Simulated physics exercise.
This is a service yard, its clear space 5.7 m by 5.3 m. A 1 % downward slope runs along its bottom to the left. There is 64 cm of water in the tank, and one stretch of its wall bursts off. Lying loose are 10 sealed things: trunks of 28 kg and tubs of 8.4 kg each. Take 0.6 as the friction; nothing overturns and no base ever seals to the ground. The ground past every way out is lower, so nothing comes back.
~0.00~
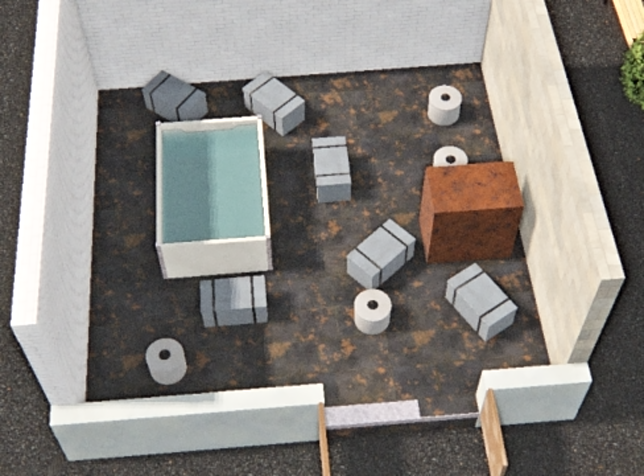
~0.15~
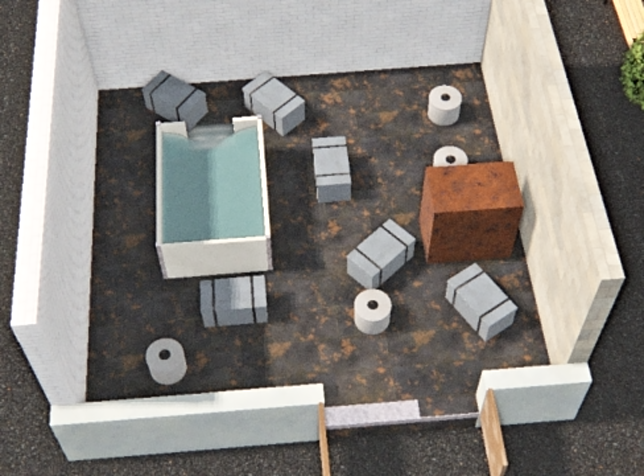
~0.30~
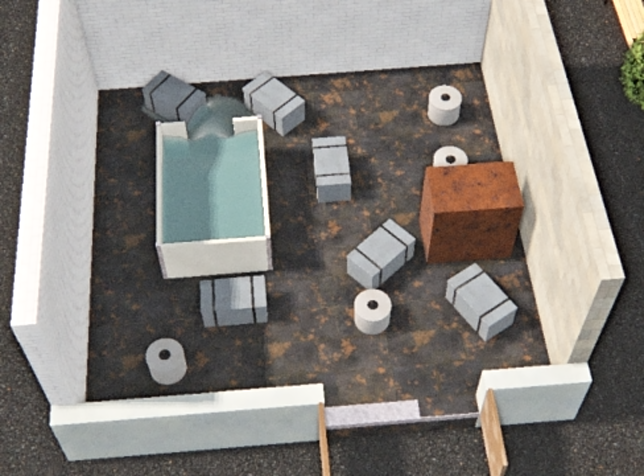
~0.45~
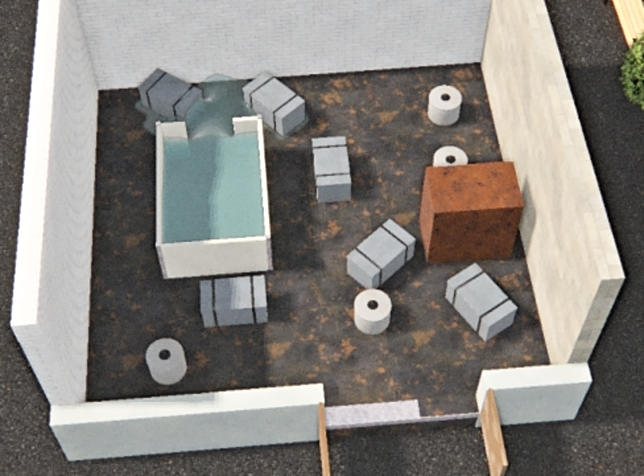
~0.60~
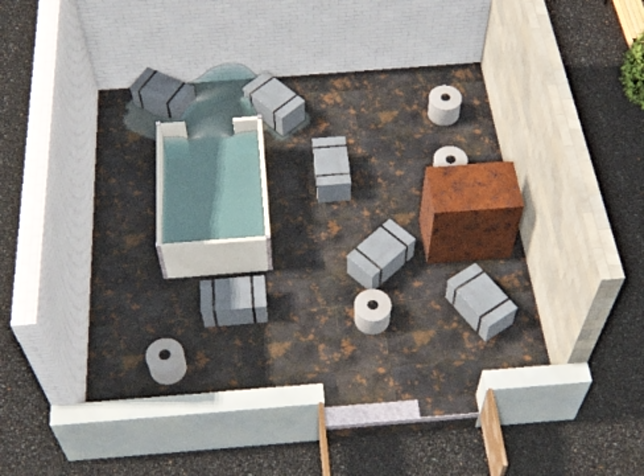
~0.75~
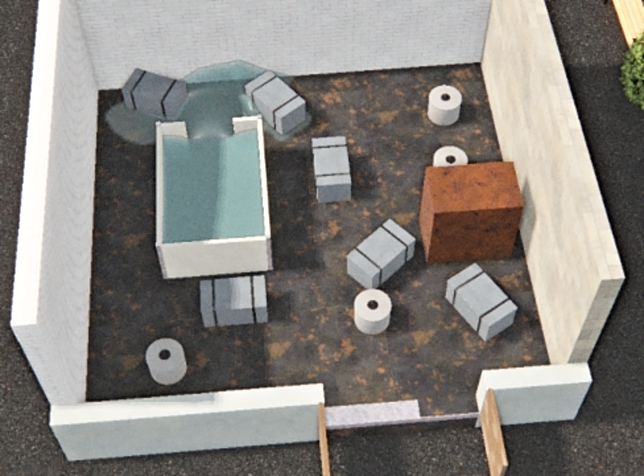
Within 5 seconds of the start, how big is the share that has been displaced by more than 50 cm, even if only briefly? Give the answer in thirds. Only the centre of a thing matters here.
Under a third.
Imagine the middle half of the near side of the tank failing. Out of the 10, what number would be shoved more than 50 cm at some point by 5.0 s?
The count would be 2.
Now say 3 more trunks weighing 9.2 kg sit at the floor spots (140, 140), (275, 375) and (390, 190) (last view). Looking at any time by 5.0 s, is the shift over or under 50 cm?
Result, one by one: Exceeded, not exceeded and not exceeded.
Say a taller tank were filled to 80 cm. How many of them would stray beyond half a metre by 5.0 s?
It would come to 5 of them.
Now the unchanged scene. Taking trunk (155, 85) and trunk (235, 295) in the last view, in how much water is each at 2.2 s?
7 and 0 cm.
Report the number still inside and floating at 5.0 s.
Count at that moment: 1.
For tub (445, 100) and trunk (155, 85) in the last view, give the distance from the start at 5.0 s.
Going in order, that's 150 cm for one and 350 cm for the other.
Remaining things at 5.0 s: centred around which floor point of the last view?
The average lands around (339, 256).
After 1.1 s 1 of 10 are over 50 cm from their spots; 0 afloat.
After 2.2 s 2 of 10 are over 50 cm from their spots; 0 afloat.
After 3.5 s 3 of 10 are over 50 cm from their spots; 1 afloat.
After 5.0 s 3 of 10 are over 50 cm from their spots, and 3 have been at some point; 1 afloat.
